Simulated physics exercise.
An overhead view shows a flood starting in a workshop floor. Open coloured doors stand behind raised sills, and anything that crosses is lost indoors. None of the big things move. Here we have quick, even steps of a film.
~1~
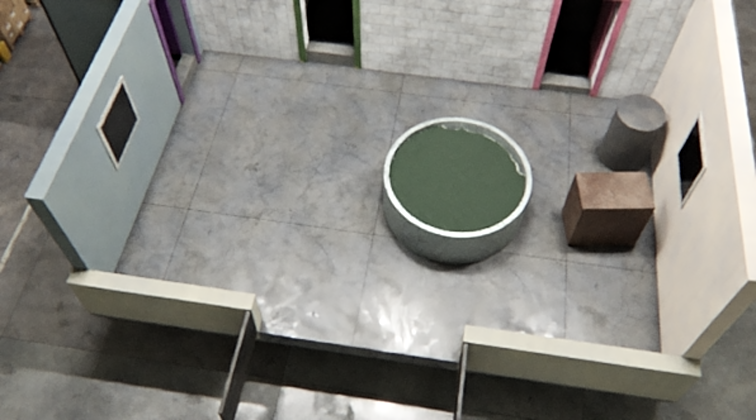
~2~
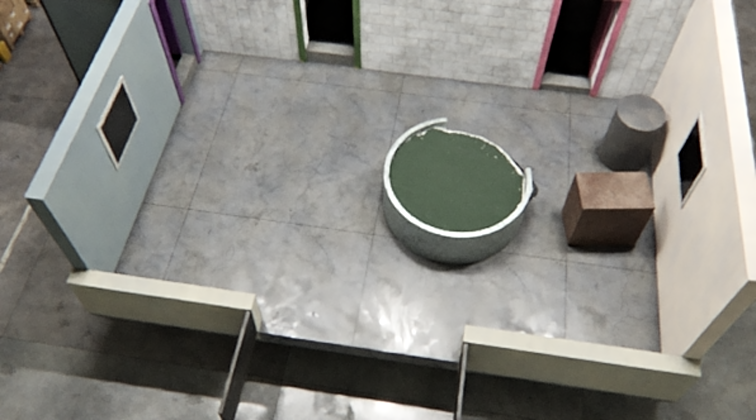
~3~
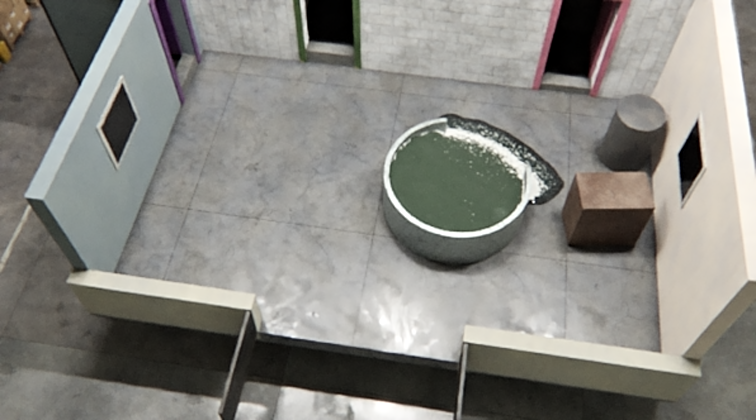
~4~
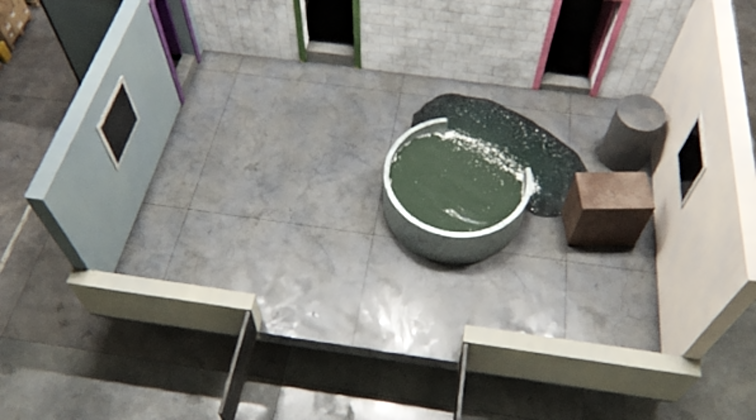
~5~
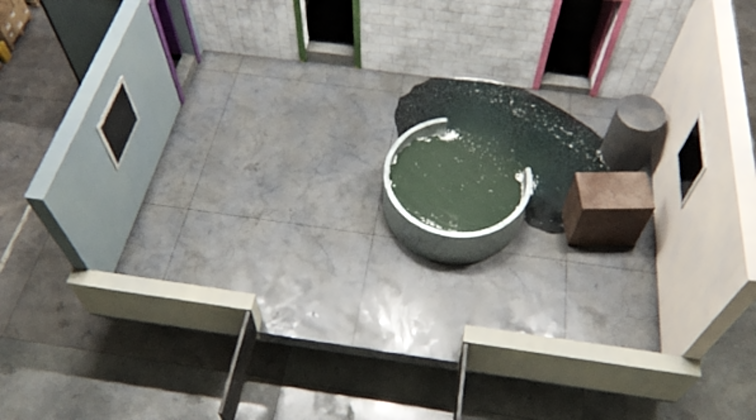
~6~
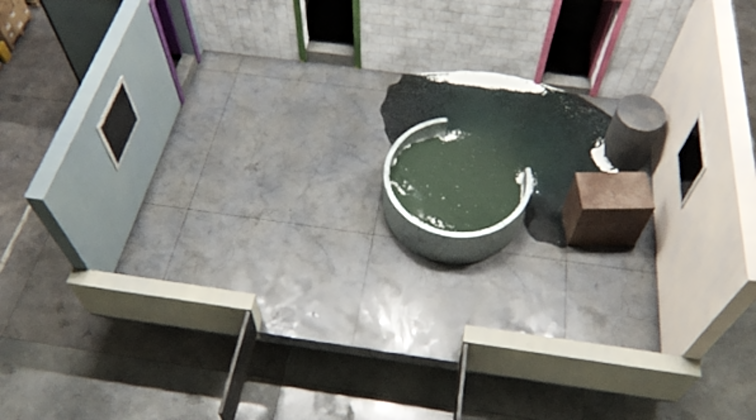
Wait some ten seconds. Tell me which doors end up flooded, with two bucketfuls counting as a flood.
One by one: The purple door does not pass two buckets; the pink door passes two buckets; the green door does not pass two buckets.
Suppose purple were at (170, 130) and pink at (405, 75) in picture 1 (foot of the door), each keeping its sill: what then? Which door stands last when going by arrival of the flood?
My pick is the one in purple.
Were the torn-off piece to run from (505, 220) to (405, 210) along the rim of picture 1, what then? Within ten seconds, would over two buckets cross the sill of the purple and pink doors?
In short: The purple door falls short; the pink door falls short.
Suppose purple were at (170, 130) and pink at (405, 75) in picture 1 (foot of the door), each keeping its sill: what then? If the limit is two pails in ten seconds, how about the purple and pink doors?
I reckon the purple door admits less while the pink door admits less.
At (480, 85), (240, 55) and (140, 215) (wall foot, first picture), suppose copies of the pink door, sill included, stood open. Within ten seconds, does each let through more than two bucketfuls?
Going door by door: The first runs past the limit, the second remains below the limit, the third remains below the limit.
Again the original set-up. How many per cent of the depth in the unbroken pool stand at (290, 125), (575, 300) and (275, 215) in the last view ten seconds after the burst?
Going in order, that's 4, 8 and 10 %.
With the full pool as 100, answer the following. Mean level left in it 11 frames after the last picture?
Near 34 in a hundred.
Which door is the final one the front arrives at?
I pick the purple one.
A moment on, water covers 20 % of the floor; the purple door not reached, the pink door over two buckets in, the green door wet at the sill, nothing in.
Next, water covers 30 % of the floor; the purple door not reached, the pink door over two buckets in, the green door wet at the sill, nothing in.
Then, water covers 55 % of the floor; the purple door wet at the sill, nothing in, the pink door far over two buckets in, the green door wet at the sill, nothing in.
Later, water covers 80 % of the floor; the purple door wet at the sill, nothing in, the pink door far over two buckets in, the green door wet at the sill, nothing in.
In the end, water covers 95 % of the floor; the purple door wet at the sill, nothing in, the pink door far over two buckets in, the green door wet at the sill, nothing in.
